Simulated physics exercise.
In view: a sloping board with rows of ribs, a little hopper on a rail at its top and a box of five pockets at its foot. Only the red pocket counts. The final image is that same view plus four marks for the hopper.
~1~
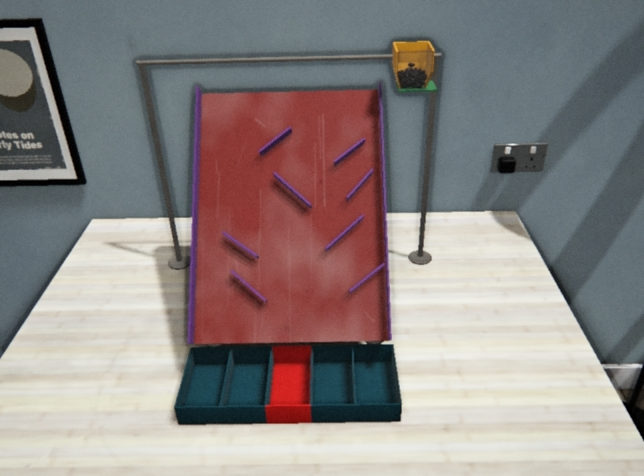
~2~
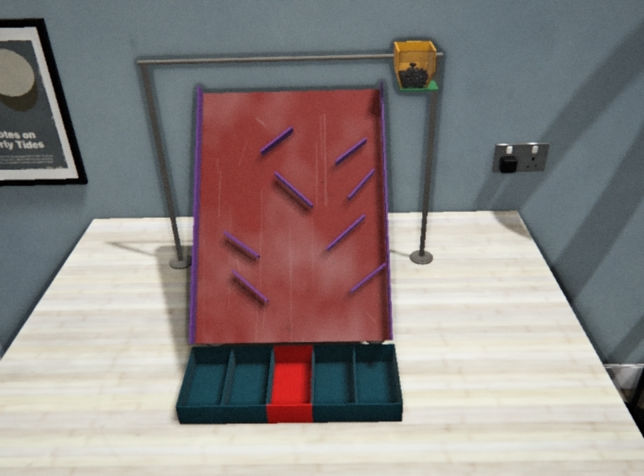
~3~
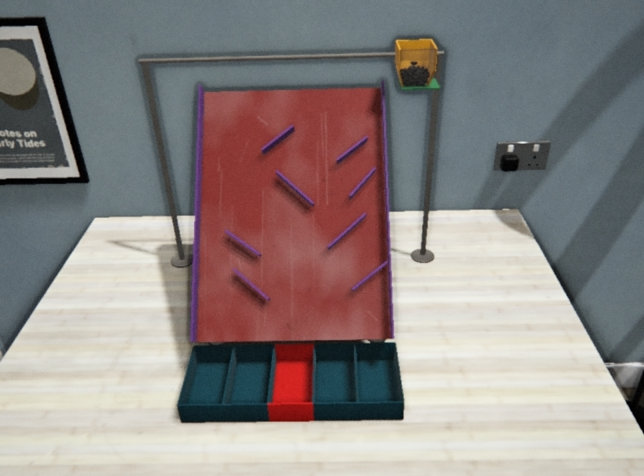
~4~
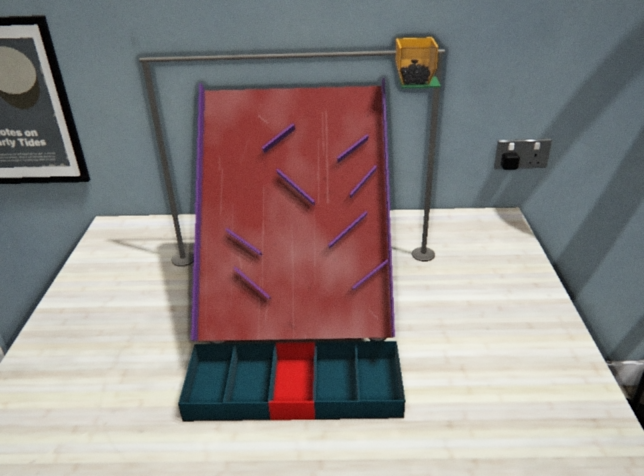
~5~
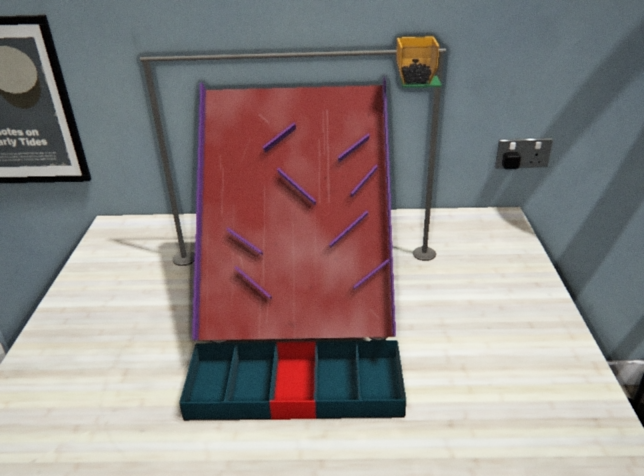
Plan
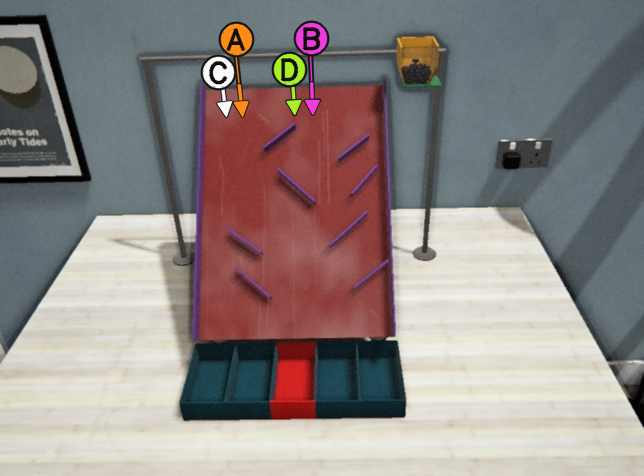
On a pale wooden table against a blue-grey wall, a sloping red board with purple ribs stands above a box of five pockets, the middle one red, while a small hopper of black beans stays still at upper right.
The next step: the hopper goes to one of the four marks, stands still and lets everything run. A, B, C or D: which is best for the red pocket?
Take B.
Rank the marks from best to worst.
The order is B, D, A, C.
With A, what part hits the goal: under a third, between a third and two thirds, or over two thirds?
Mark A gives between a third and two thirds.
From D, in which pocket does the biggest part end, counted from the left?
The third.
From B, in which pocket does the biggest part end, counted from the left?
It is the third one.
On the marked copy, mark A meets the board at (242, 111); mark B meets the board at (312, 109); mark C meets the board at (225, 111); mark D meets the board at (294, 109).
With A, about a third in the red pocket, about half in other pockets, a stray few held on the board, a small part outside the box.
With B, most in the red pocket, a small part in other pockets, a small part held on the board.
With C, a small part in the red pocket, about two thirds in other pockets, a small part held on the board, a small part outside the box.
With D, about half in the red pocket, about a third in other pockets, a small part held on the board.
